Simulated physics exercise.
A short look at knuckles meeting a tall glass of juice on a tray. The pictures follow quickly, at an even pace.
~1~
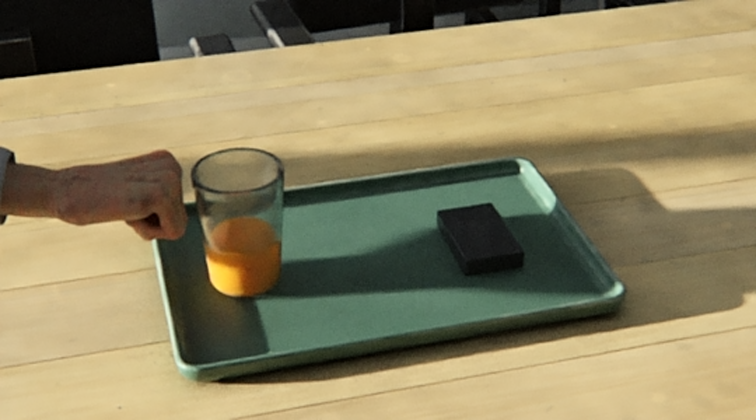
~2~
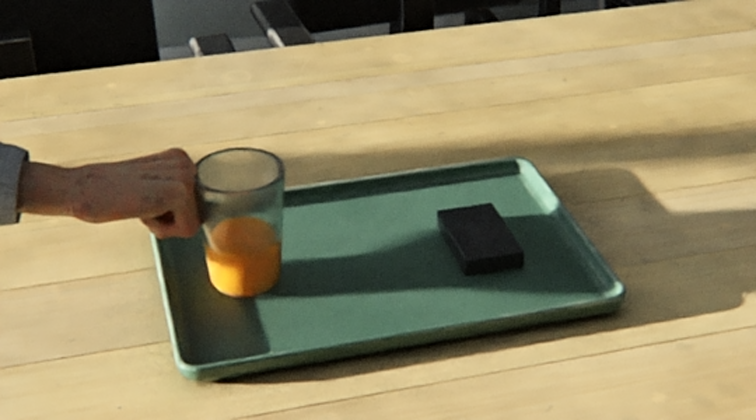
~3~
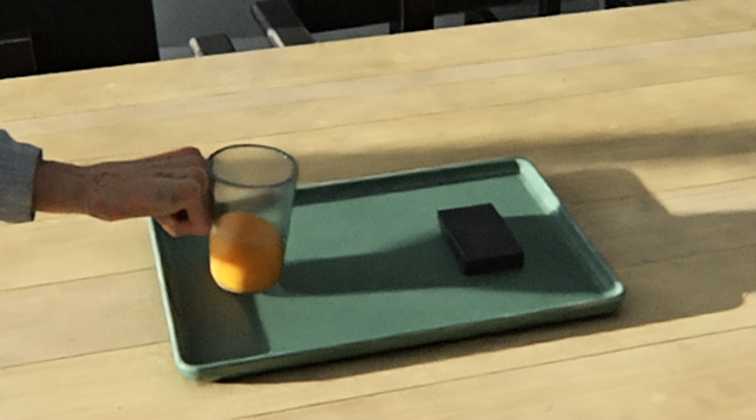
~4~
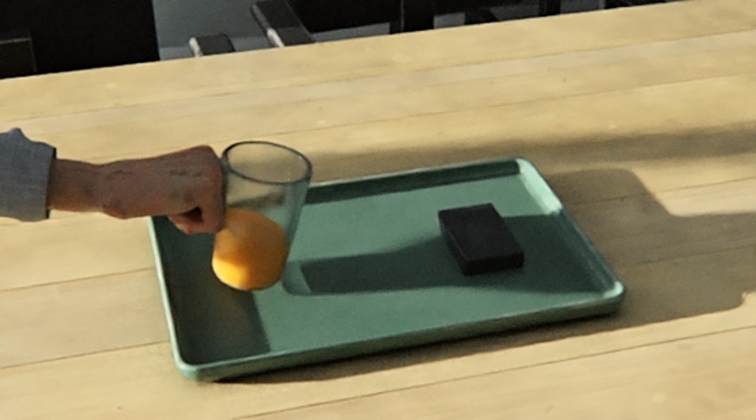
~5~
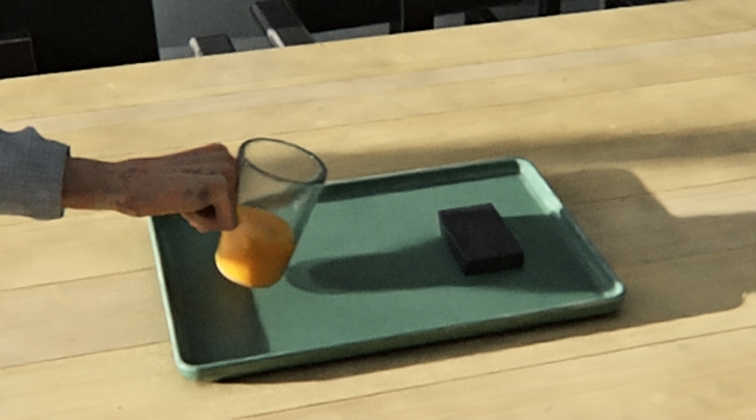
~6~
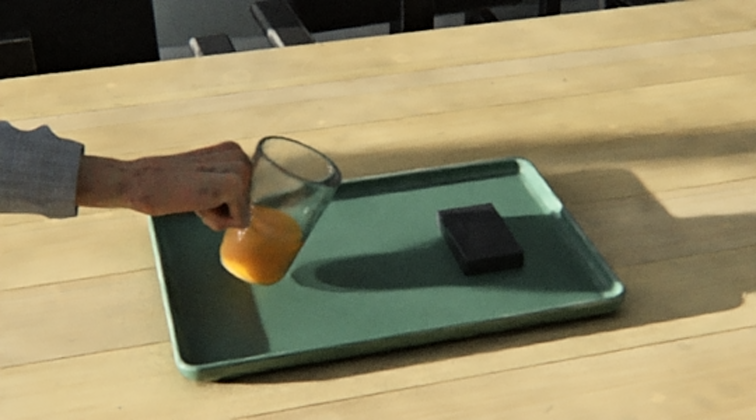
Hand pressing knuckles against a tall glass of orange juice on a green tray, the glass tilting steadily rightward.
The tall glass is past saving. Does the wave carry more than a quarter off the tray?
After the fall less than a quarter leaves the tray.
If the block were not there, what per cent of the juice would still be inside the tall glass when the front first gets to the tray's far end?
Close to 55 per cent.
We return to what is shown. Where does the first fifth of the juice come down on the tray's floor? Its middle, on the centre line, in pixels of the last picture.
At about (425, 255).
A moment on, the tall glass is falling and 100 per cent is in the glass, 0 on the tray and 0 above or beyond its rim.
Next, the tall glass lies on its side and 74 per cent is in the glass, 14 on the tray and 11 above or beyond its rim.
Then the tall glass lies on its side and 34 per cent is in the glass, 46 on the tray and 20 above or beyond its rim.
Later the tall glass lies on its side and 19 per cent is in the glass, 71 on the tray and 10 above or beyond its rim.
In the end 91 per cent is held by tray and glass, 9 is off the tray.
